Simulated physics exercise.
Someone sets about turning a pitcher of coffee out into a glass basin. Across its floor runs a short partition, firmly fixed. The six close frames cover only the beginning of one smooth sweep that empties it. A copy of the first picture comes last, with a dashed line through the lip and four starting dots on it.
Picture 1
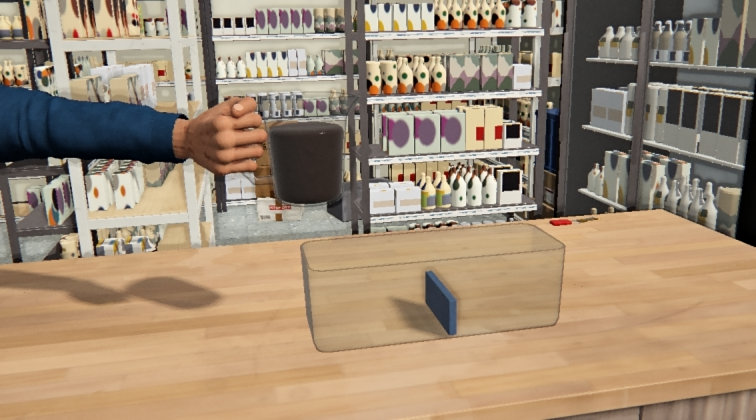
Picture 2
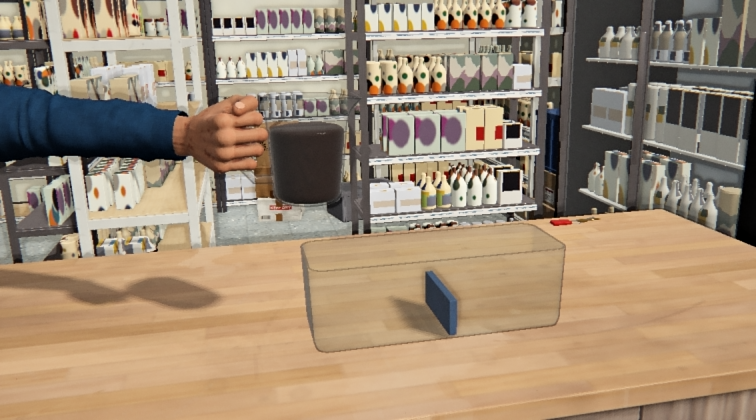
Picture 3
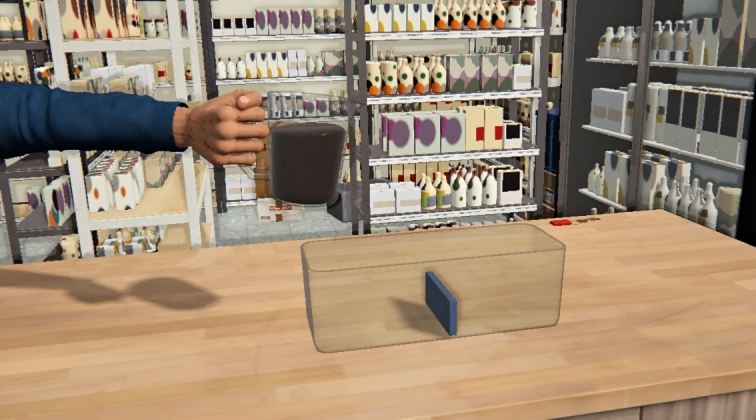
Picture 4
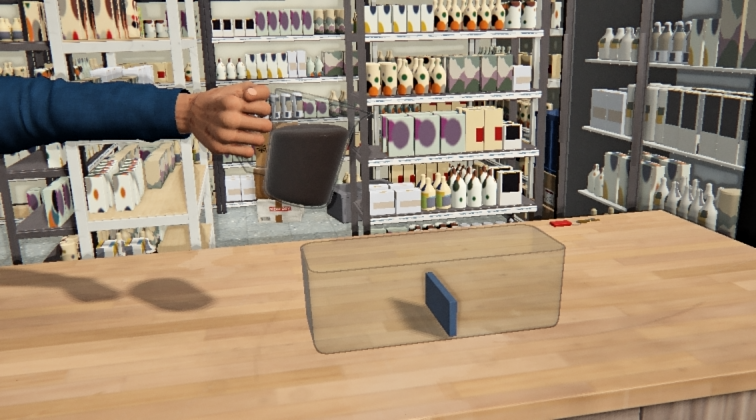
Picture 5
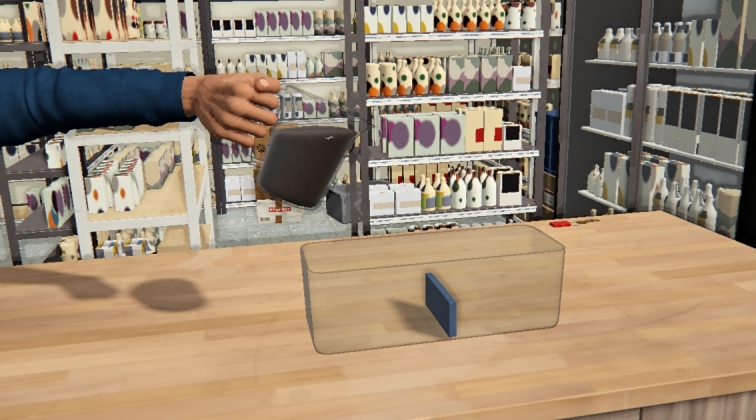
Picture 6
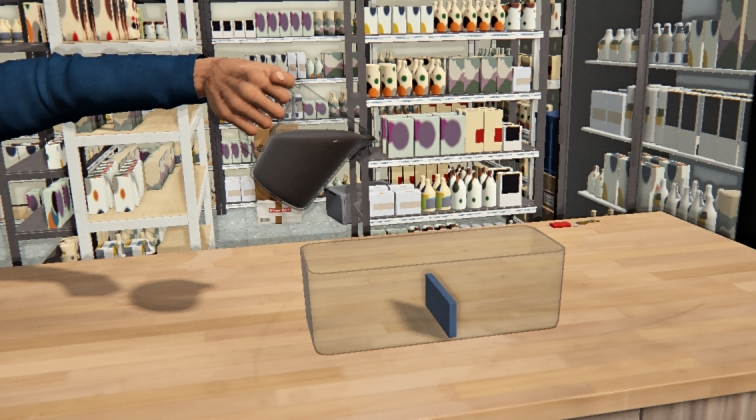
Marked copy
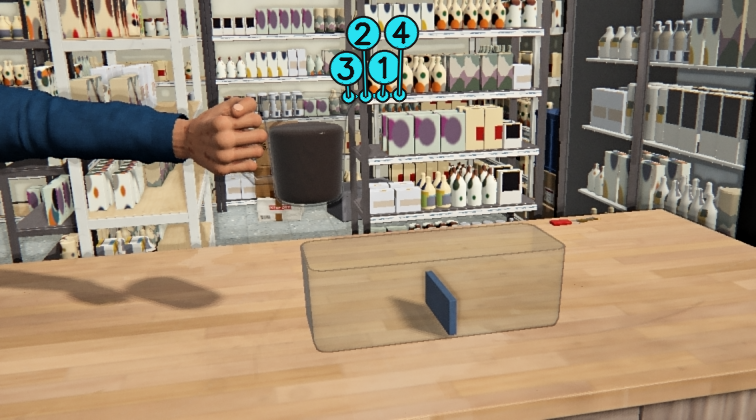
A hand in a dark blue sleeve reaches in from the left above a light wooden counter, seen from a fixed, slightly raised view inside a shop with stocked shelves behind. It holds a dark grey pitcher over a clear, amber-tinted basin with a short blue partition standing inside. The pitcher begins upright, then gradually tilts rightward as the hand turns, while the basin stays still.
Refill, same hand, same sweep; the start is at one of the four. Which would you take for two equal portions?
It is 1.
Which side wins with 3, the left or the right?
The left one.
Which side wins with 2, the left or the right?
The left one.
In cyan, 1 at (382, 95); 2 at (365, 96); 3 at (348, 96); 4 at (399, 94).
With 1, about 52 % ends left of the wall and 47 % right of it.
With 2, about 93 % ends left of the wall and 4 % right of it; 4 % is lost outside.
With 3, about 95 % ends left of the wall and 3 % right of it.
With 4, about 15 % ends left of the wall and 84 % right of it.
